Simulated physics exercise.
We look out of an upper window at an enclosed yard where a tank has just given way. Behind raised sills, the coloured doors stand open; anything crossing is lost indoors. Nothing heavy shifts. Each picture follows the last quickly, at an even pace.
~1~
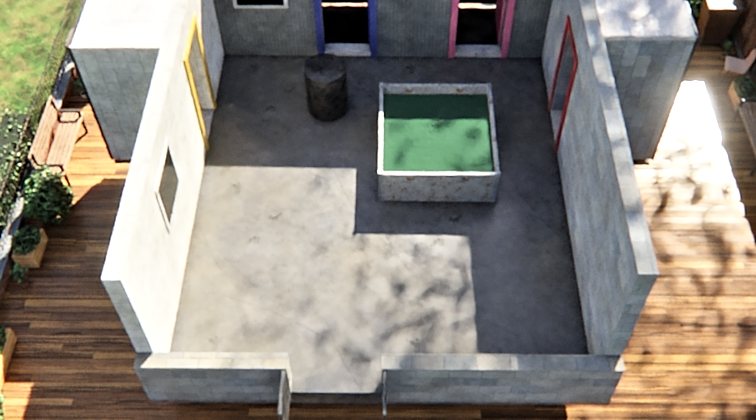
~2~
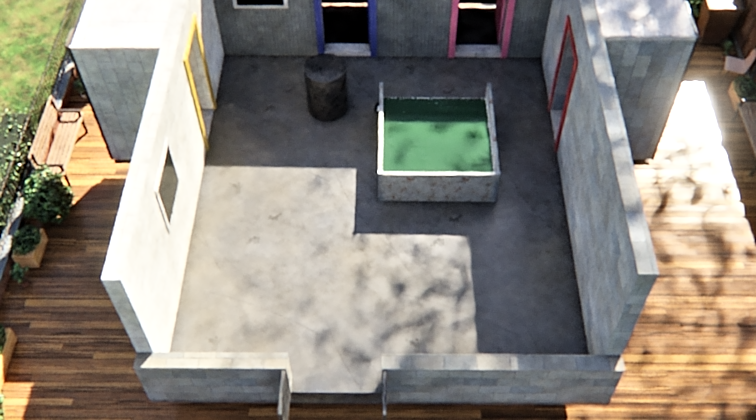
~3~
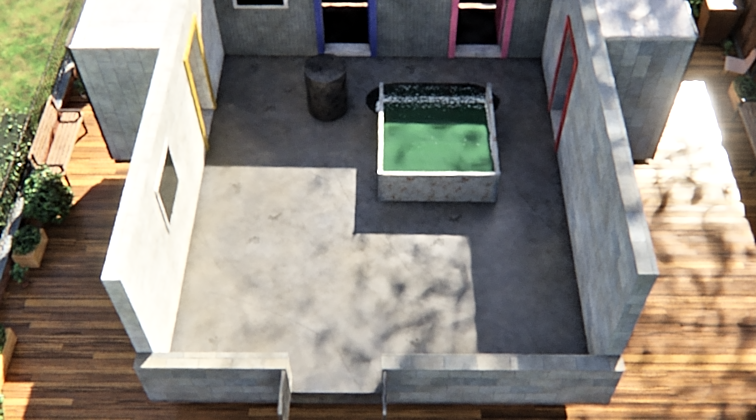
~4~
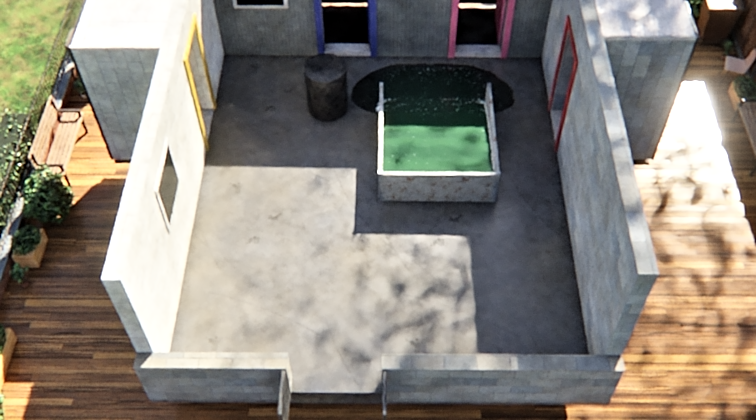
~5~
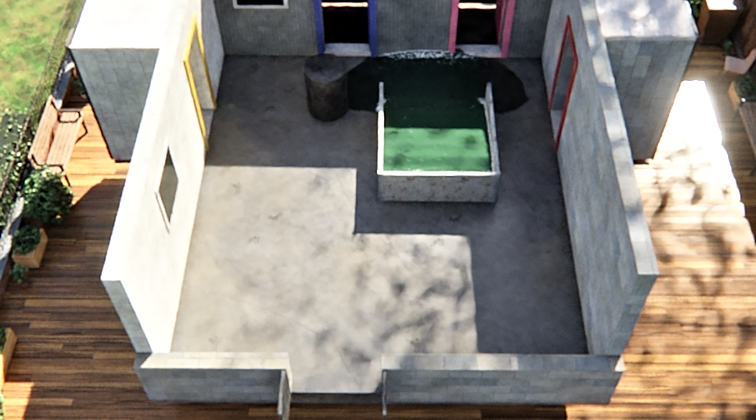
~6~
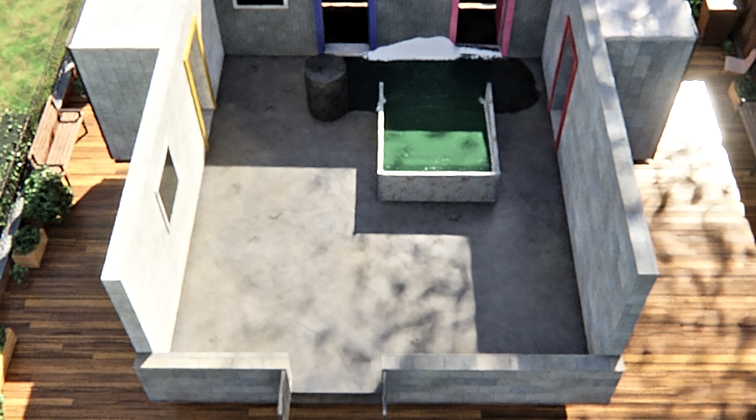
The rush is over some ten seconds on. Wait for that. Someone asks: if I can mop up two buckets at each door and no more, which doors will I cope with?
At the end, the pink door is going to overshoot the allowance; the yellow door is going to overshoot the allowance; the red door is going to overshoot the allowance; the blue door is going to overshoot the allowance.
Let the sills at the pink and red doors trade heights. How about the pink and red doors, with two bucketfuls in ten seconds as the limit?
I reckon pink crosses the line and red remains short.
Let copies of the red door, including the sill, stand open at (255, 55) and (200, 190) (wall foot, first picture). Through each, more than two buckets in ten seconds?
In order: Exceeds it, falls short.
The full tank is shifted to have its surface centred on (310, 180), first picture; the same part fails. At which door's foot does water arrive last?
Answer: The door marked red.
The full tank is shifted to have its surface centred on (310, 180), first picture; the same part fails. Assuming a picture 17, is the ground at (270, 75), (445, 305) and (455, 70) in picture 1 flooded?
Going through the three spots in turn: Gets wet, stays untouched, gets wet.
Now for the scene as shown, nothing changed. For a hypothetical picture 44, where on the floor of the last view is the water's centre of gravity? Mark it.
Somewhere around (406, 156) in the last view.
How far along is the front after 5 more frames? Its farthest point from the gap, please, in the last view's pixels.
Point: (280, 57) in the last picture's pixels.
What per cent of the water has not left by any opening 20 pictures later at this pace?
The share not yet gone is roughly 86 percent.
A moment on, water covers 15 % of the floor; the pink door over two buckets in, the yellow door not reached, the red door not reached, the blue door under two buckets in.
Next, water covers 25 % of the floor; the pink door far over two buckets in, the yellow door not reached, the red door wet at the sill, nothing in, the blue door over two buckets in.
Then, water covers 40 % of the floor; the pink door far over two buckets in, the yellow door under two buckets in, the red door under two buckets in, the blue door over two buckets in.
Later, water covers 80 % of the floor; the pink door far over two buckets in, the yellow door over two buckets in, the red door over two buckets in, the blue door over two buckets in.
In the end, water covers 95 % of the floor; the pink door far over two buckets in, the yellow door over two buckets in, the red door over two buckets in, the blue door over two buckets in.
